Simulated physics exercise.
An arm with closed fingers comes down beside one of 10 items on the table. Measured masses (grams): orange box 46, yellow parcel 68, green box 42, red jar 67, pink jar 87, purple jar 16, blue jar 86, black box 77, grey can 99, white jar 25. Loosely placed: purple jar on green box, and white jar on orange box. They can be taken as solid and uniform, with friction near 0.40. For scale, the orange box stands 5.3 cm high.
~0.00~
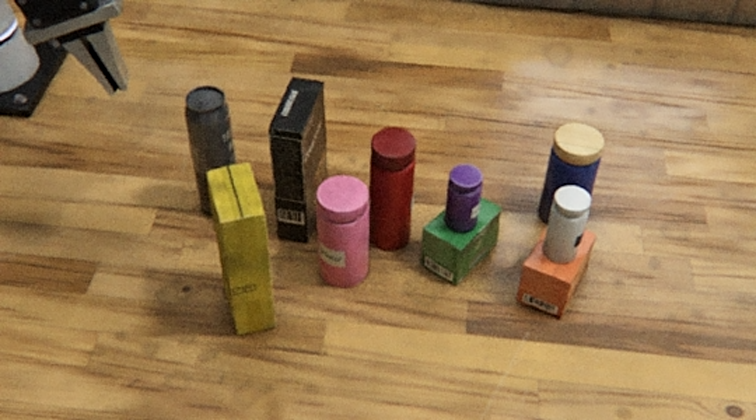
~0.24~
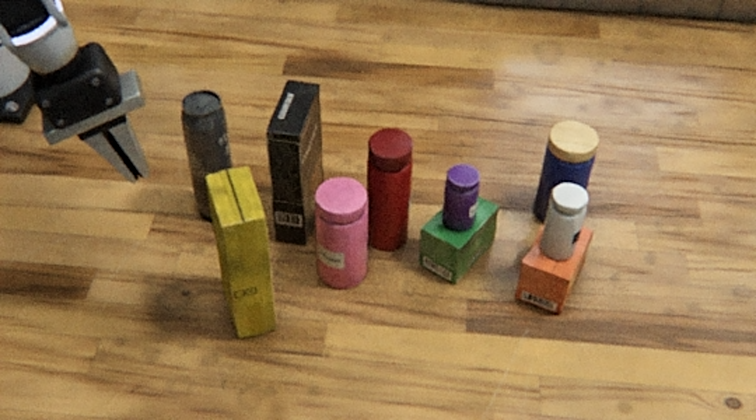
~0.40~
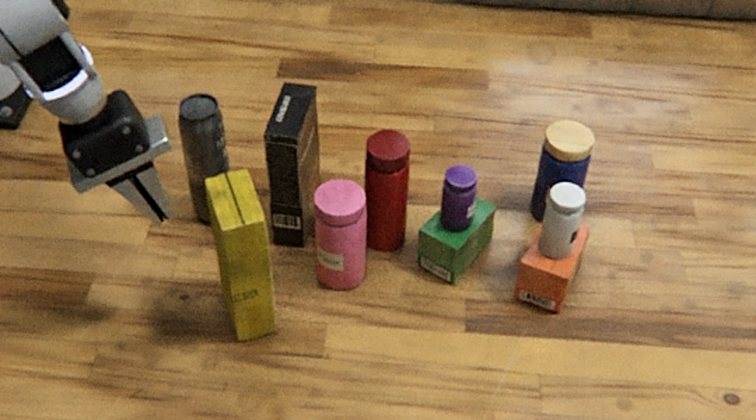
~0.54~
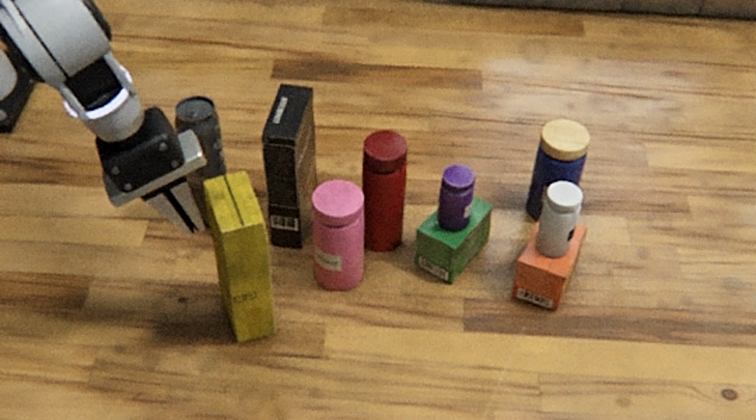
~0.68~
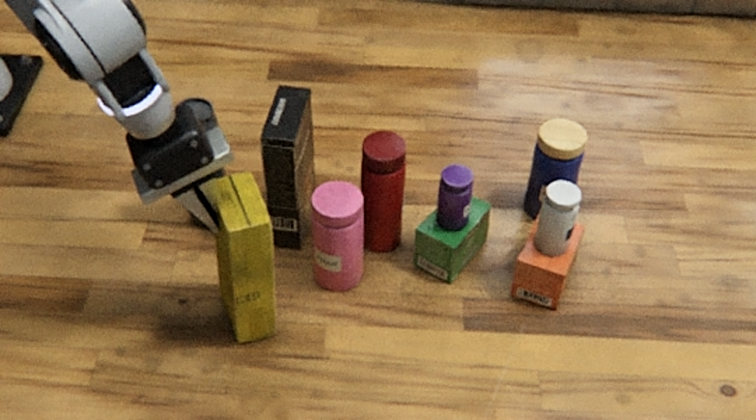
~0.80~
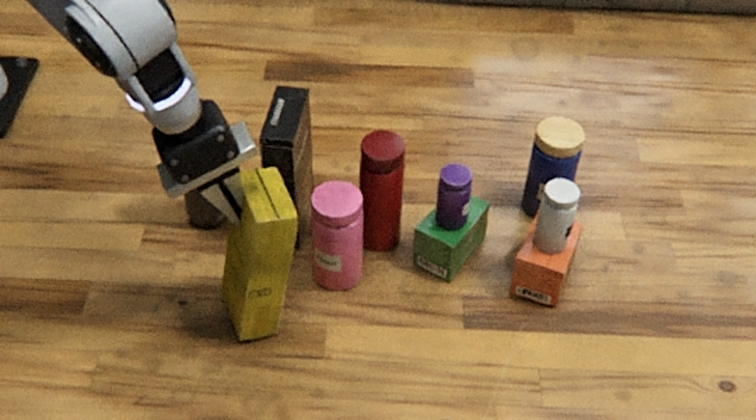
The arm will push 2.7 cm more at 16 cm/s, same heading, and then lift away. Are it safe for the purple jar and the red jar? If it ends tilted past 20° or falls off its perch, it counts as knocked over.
Purple jar: On its feet; red jar: On its feet.
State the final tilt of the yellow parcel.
It comes to rest some 30° from upright.
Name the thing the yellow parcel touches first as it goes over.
First hit: The pink jar.
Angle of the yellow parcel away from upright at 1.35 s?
At that moment it is near 25° away from upright.
After 1.05 s, pink jar and yellow parcel touch at 0.99 s; leaning yellow parcel 28°.
After 1.35 s, leaning yellow parcel 27°.
After 1.80 s, leaning yellow parcel 27°.
At rest, past 20° or fallen, yellow parcel. Standing, grey can, pink jar, red jar, green box, orange box, black box, blue jar, white jar and purple jar.
